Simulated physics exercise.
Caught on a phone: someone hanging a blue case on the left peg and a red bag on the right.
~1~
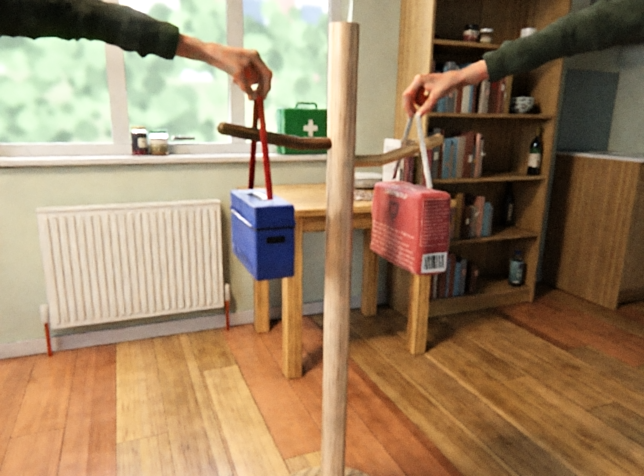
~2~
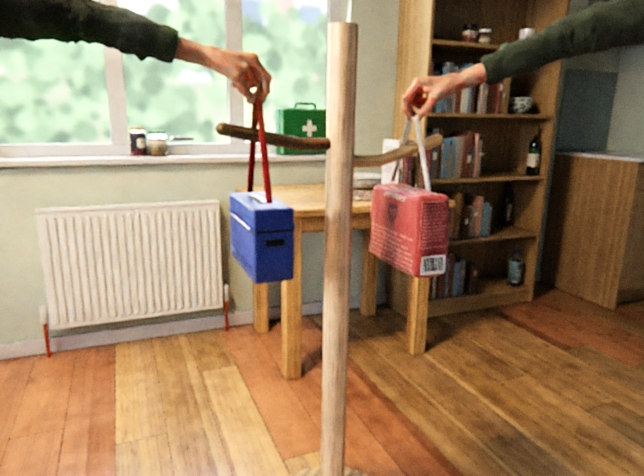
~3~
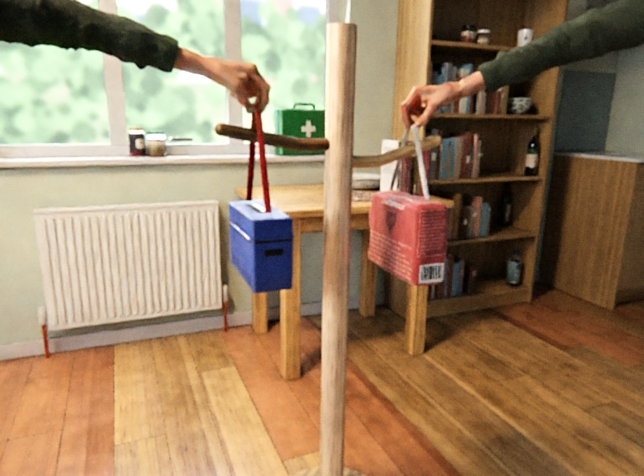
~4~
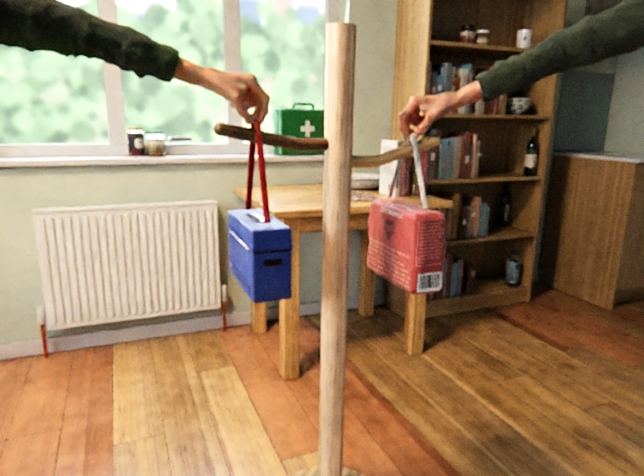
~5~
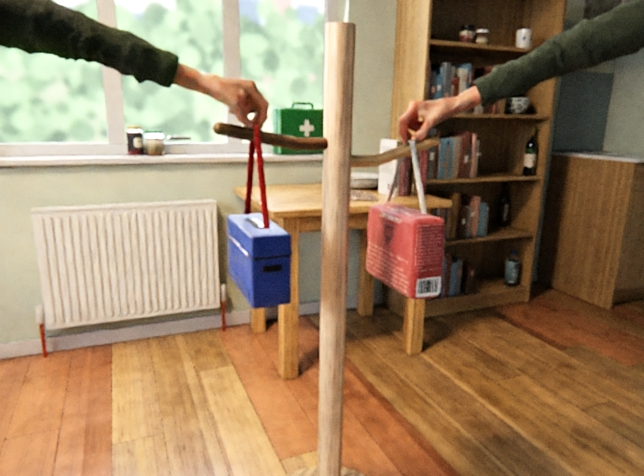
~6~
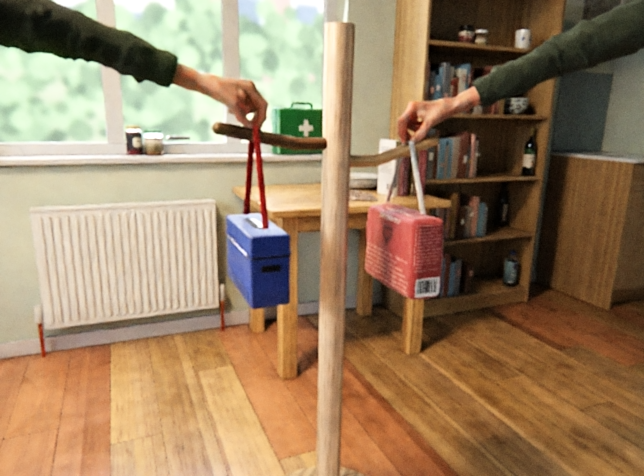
Blue case and red bag hanging from two hands, lowering slightly beside a wooden post with curved pegs, in a room.
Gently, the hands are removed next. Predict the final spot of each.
The blue case ends on the peg, the red bag ends on the peg.
Then, 0.26 s past the final frame, blue case on its peg near (256, 258); red bag on its peg near (401, 249).
Then, 0.48 s past the final frame, blue case on its peg near (258, 259); red bag on its peg near (399, 251).
Then, 0.92 s past the final frame, blue case on its peg near (259, 259); red bag on its peg near (394, 253).
When it is over, blue case on its peg near (259, 259); red bag on its peg near (396, 252). The blue case stays hanging and the red bag holds on.
